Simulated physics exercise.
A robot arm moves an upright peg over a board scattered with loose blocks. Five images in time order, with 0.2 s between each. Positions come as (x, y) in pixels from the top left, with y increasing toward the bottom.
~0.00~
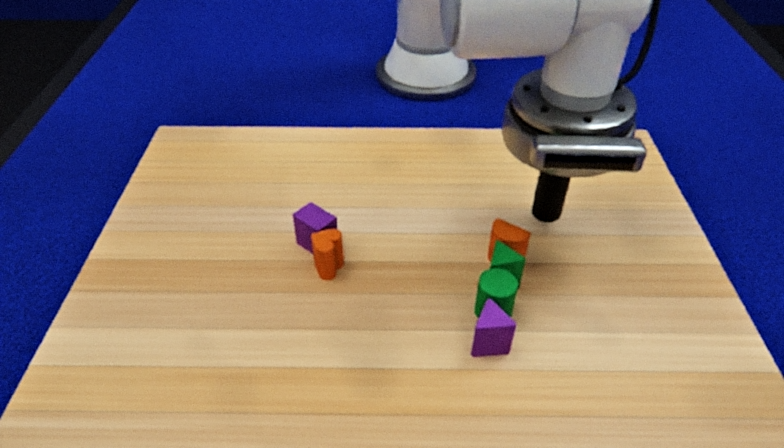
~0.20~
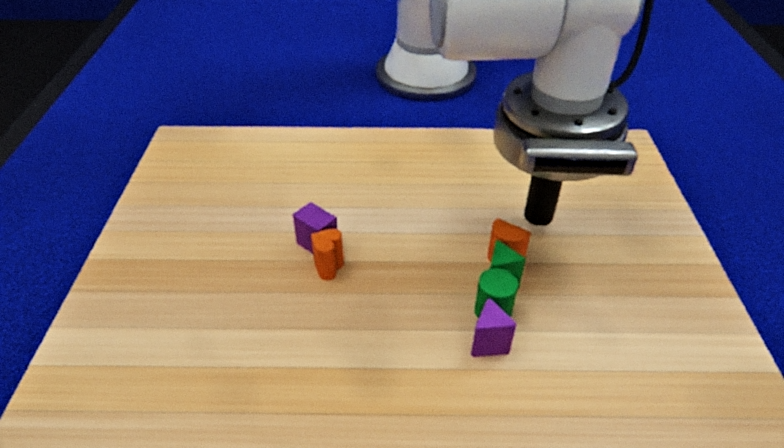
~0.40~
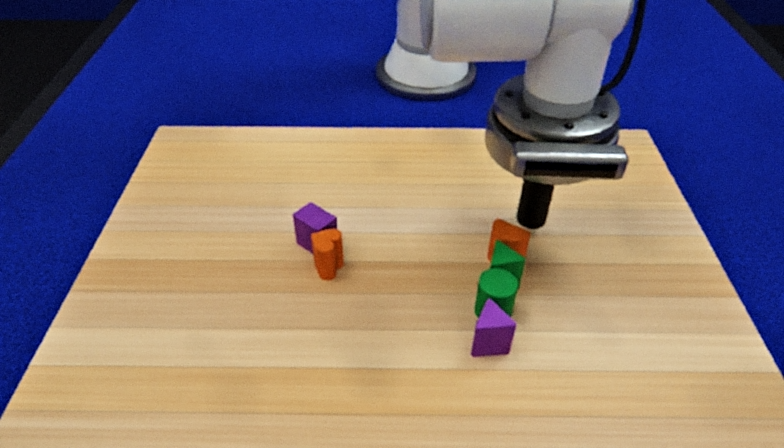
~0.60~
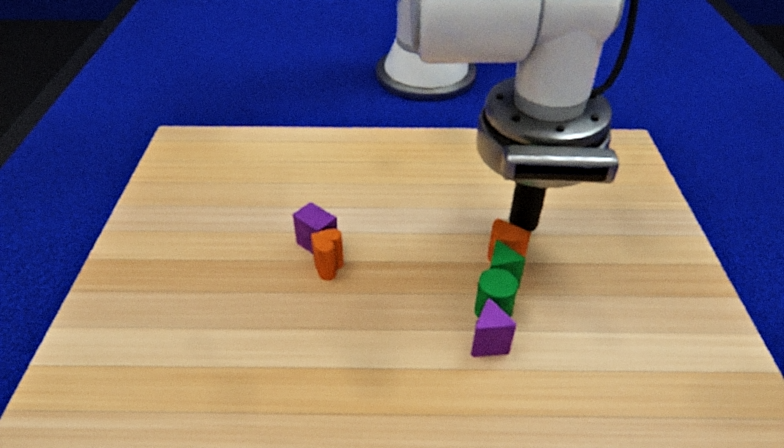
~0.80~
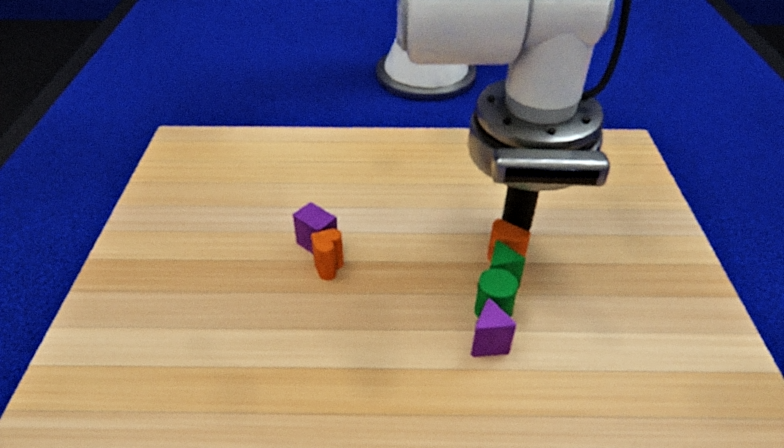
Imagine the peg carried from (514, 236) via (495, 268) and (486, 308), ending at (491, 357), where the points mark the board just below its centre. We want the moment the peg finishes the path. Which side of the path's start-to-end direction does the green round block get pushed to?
Seen from start to end, it moves left.
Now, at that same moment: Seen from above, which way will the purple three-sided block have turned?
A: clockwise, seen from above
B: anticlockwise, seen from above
Answer: B.
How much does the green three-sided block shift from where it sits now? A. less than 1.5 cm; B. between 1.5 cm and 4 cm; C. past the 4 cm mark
The one that fits is C, past the 4 cm mark.
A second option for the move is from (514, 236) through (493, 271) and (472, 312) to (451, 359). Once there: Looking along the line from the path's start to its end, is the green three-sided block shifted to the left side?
In short: No.
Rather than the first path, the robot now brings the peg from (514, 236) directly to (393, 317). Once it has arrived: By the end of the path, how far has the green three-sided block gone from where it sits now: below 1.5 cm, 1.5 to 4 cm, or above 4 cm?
That one ends up more than 4 cm from where it is now.
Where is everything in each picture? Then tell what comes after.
The first frame shows peg's lower end at (546, 214); purple three-sided block at (494, 316); green round block at (499, 282); green three-sided block at (505, 254); orange D-shaped block at (509, 230).
The second frame shows peg at (538, 218); blocks still.
The third frame shows peg at (531, 221); blocks still.
The fourth frame shows peg at (523, 223); blocks still.
The fifth frame shows peg at (516, 226); purple three-sided block at (494, 316); green round block at (499, 282); green three-sided block at (505, 254); orange D-shaped block at (509, 230).
On the path given first. One third of the way, peg at (496, 259); green round block at (499, 290); green three-sided block at (473, 271); orange D-shaped block at (495, 259), turned 10° anticlockwise.
Two thirds of the way, peg at (488, 299); purple three-sided block at (487, 347); green round block at (512, 329); green three-sided block at (455, 284), turned 50° clockwise; orange D-shaped block at (489, 302), turned 30° anticlockwise.
At the end, peg at (493, 347); purple three-sided block at (474, 377), turned 25° anticlockwise; green round block at (533, 366); green three-sided block at (455, 284), turned 50° clockwise; orange D-shaped block at (487, 353).
